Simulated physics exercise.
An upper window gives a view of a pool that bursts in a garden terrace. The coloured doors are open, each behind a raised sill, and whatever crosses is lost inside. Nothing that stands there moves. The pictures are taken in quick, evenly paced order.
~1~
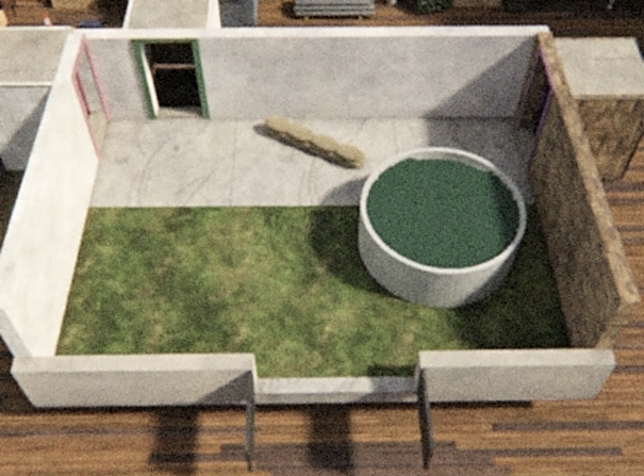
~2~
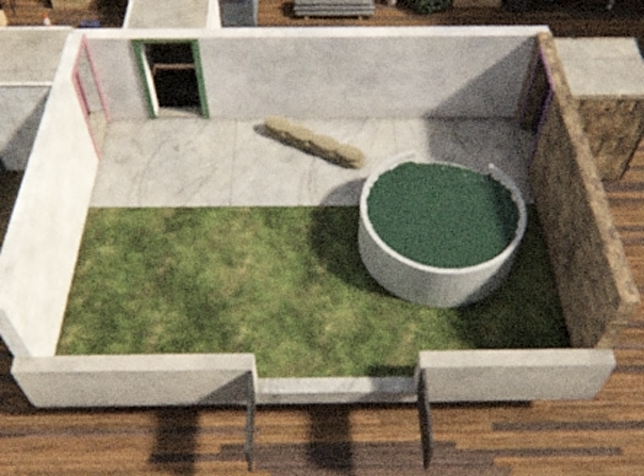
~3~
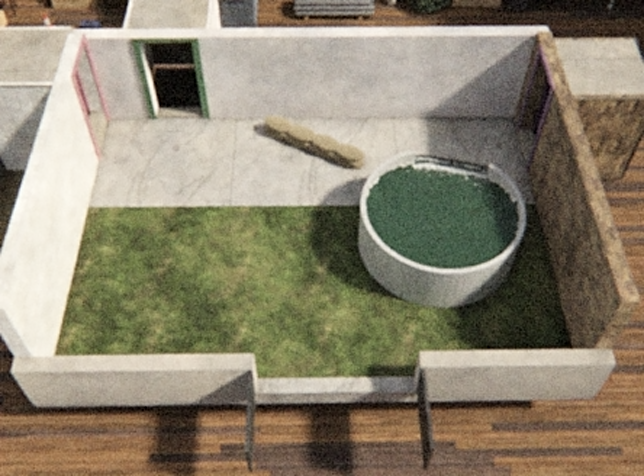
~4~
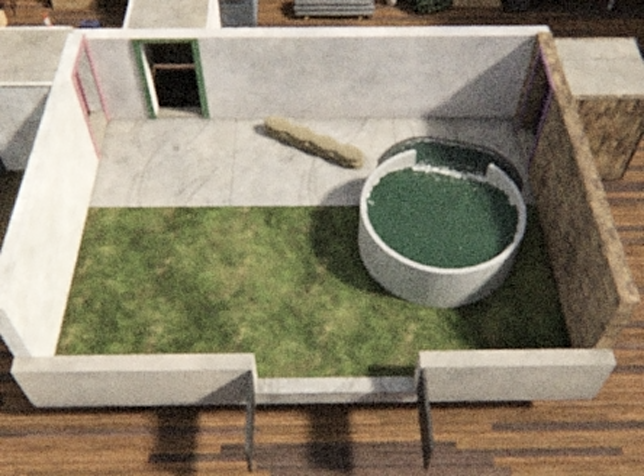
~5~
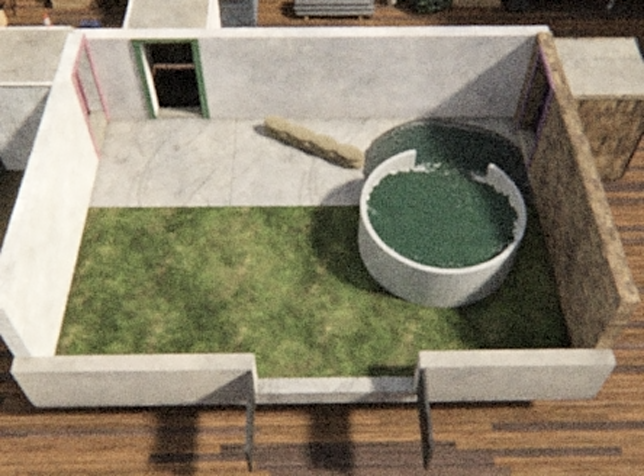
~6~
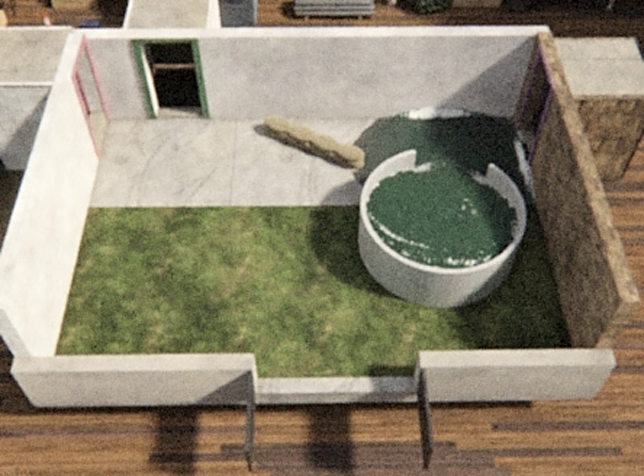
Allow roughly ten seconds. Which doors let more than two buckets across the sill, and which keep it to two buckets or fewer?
Green door: Does not exceed it, pink door: Does not exceed it, purple door: Exceeds it.
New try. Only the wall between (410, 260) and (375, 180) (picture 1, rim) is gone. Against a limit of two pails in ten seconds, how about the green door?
Well, green door overshoots, as far as I can tell.
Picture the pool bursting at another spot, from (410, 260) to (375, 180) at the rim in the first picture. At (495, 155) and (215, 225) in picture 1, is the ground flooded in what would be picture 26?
Well, the first place would be still bare and the second one submerged.
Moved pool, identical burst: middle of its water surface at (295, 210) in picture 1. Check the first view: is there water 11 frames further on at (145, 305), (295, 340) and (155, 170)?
Result: Spared; spared; inundated.
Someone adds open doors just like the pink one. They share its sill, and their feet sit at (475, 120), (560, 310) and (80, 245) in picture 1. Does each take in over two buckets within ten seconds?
One, ends up above; two, ends up below; three, ends up below.
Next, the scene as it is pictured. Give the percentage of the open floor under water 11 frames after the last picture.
Roughly 20 percent, I'd say.
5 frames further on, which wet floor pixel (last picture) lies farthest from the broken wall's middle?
By then the tip should be at about (297, 122).
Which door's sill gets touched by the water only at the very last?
Last in line is the pink one.
A moment on, water covers 15 % of the floor; the green door not reached, the pink door not reached, the purple door over two buckets in.
Next, water covers 20 % of the floor; the green door not reached, the pink door not reached, the purple door far over two buckets in.
Then, water covers 40 % of the floor; the green door wet at the sill, nothing in, the pink door wet at the sill, nothing in, the purple door far over two buckets in.
Later, water covers 65 % of the floor; the green door wet at the sill, nothing in, the pink door wet at the sill, nothing in, the purple door far over two buckets in.
In the end, water covers 95 % of the floor; the green door wet at the sill, nothing in, the pink door wet at the sill, nothing in, the purple door far over two buckets in.
